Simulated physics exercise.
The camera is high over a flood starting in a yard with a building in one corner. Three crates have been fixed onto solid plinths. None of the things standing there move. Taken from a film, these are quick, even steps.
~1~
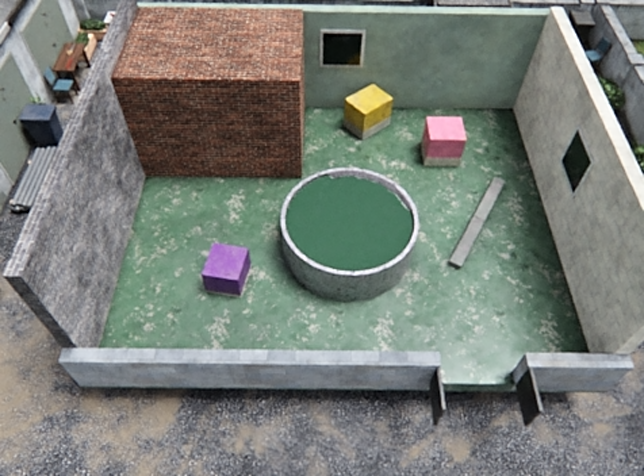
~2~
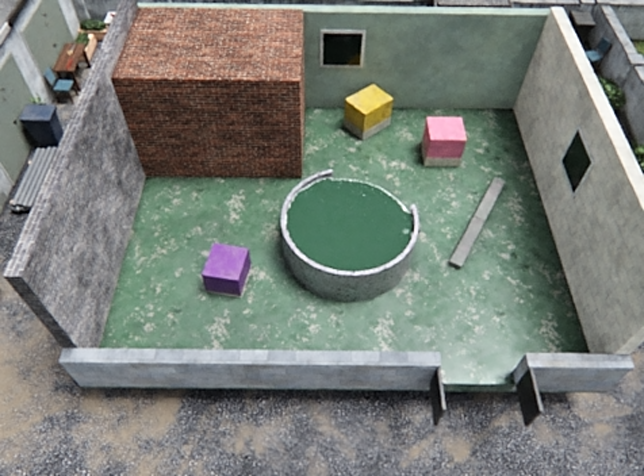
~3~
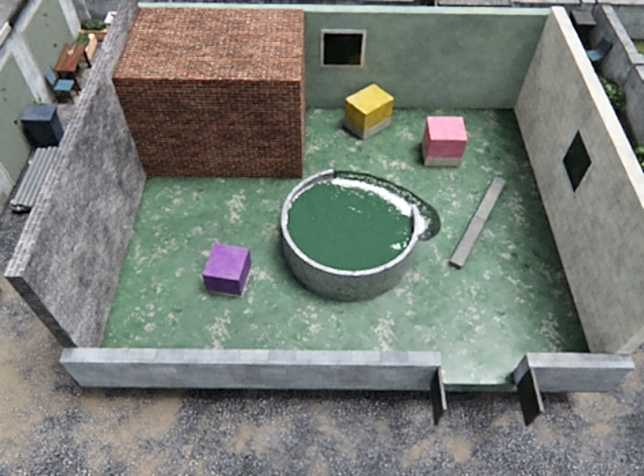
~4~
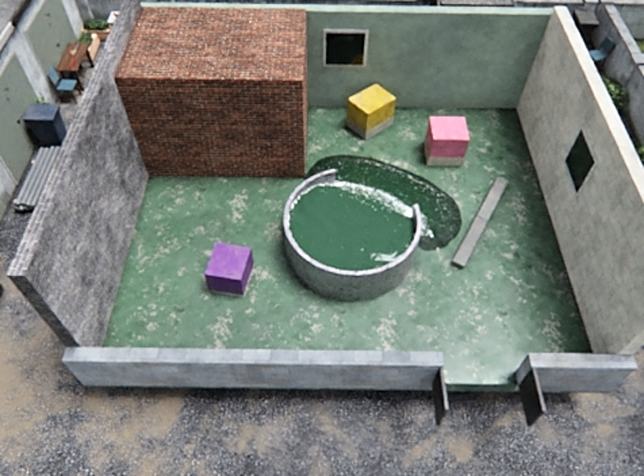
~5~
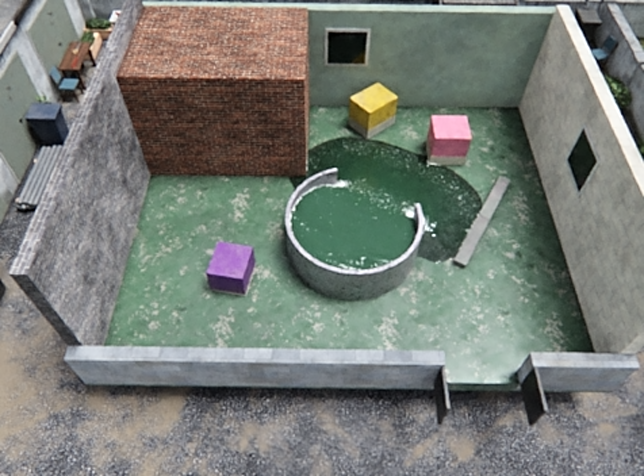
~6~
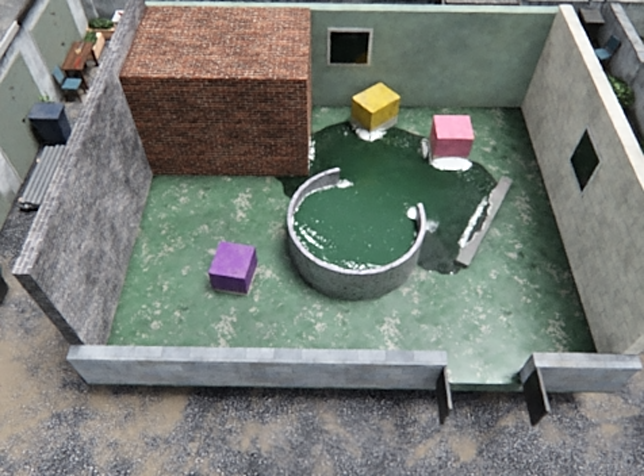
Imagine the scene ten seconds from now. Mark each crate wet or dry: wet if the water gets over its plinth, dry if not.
Purple crate wet, pink crate wet, yellow crate wet.
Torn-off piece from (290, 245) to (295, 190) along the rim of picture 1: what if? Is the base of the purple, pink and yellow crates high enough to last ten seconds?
Here goes: Purple crate - hit; pink crate - left alone; yellow crate - left alone.
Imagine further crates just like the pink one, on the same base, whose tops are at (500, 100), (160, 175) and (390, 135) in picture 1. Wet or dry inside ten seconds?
Gets flooded, stays clear, gets flooded.
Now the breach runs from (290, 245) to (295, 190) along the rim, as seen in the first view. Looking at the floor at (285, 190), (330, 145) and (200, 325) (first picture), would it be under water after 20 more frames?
Okay, the first is waterlogged, the next is left untouched, and the last is waterlogged.
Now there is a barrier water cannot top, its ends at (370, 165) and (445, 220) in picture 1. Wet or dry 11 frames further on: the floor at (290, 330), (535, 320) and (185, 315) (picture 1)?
Taking the three spots in order: Spared, soaked, spared.
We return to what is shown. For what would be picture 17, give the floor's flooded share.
That should be about 35 %.
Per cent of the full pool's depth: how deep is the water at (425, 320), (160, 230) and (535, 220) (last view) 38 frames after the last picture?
First spot roughly 8 %, second 2 %, third 8 %.
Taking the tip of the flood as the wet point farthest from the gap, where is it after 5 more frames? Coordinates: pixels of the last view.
The farthest wet spot is near (523, 120).
A moment on, water covers 30 % of the floor; the purple crate not reached, the pink crate water round its plinth, the yellow crate water round its plinth.
Next, water covers 35 % of the floor; the purple crate not reached, the pink crate water round its plinth, the yellow crate water round its plinth.
Then, water covers 45 % of the floor; the purple crate not reached, the pink crate water round its plinth, the yellow crate water round its plinth.
Later, water covers 75 % of the floor; the purple crate water round its plinth, the pink crate water round its plinth, the yellow crate water round its plinth.
In the end, water covers 100 % of the floor; the purple crate was topped, the pink crate was topped, the yellow crate was topped.
